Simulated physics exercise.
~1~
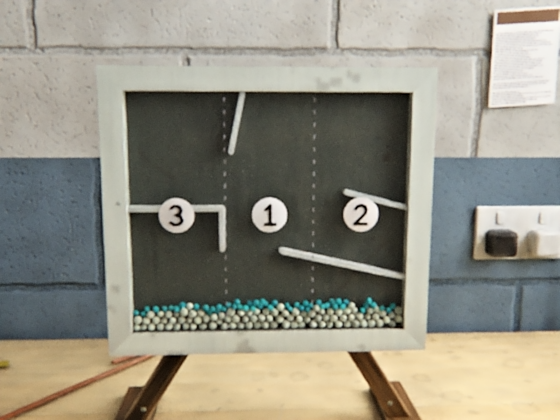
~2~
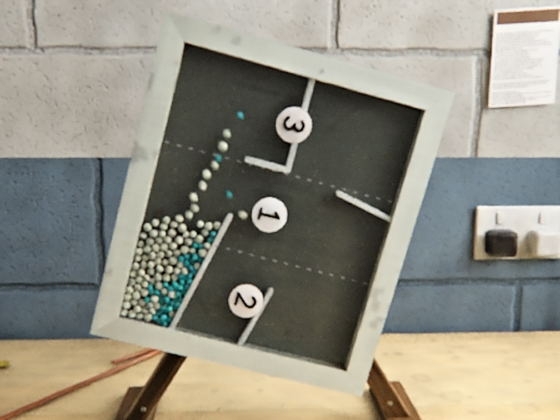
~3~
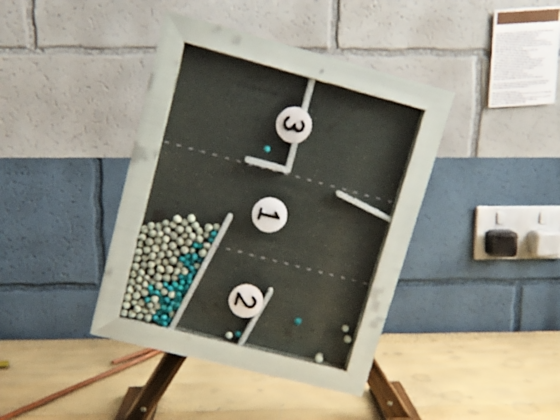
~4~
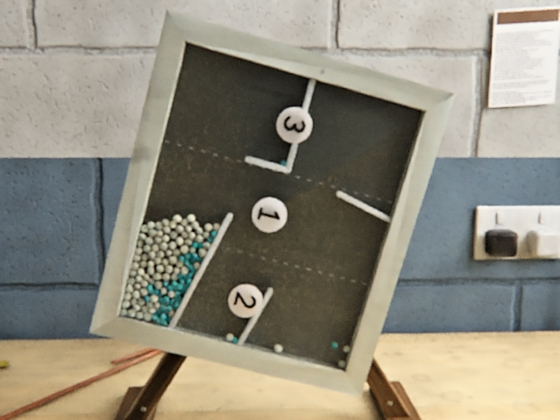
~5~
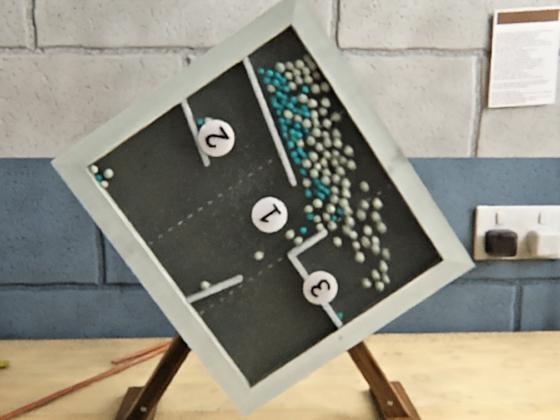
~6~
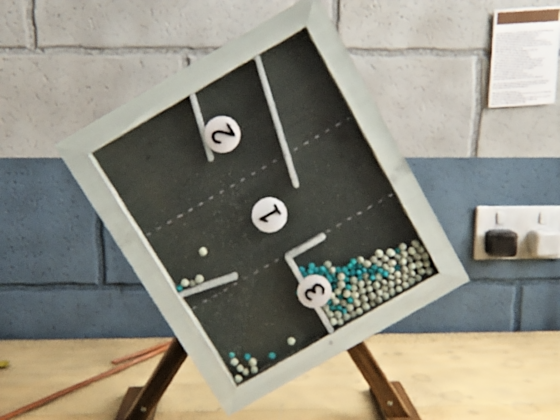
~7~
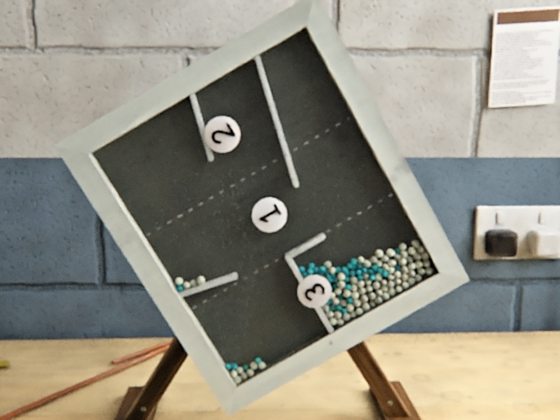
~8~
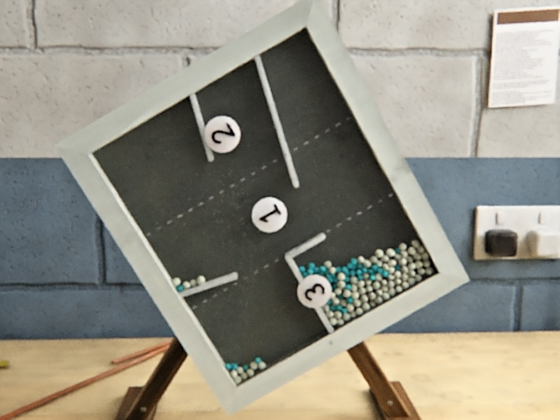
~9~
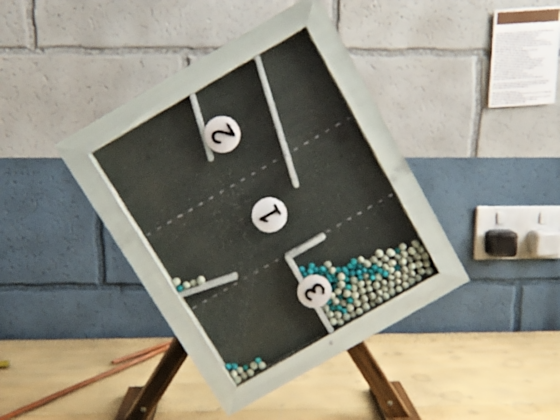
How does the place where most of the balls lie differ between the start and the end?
At the start the balls are spread in a layer along the whole bottom of the box. At the end most of them are heaped further right, in the lower right part of the tilted box.
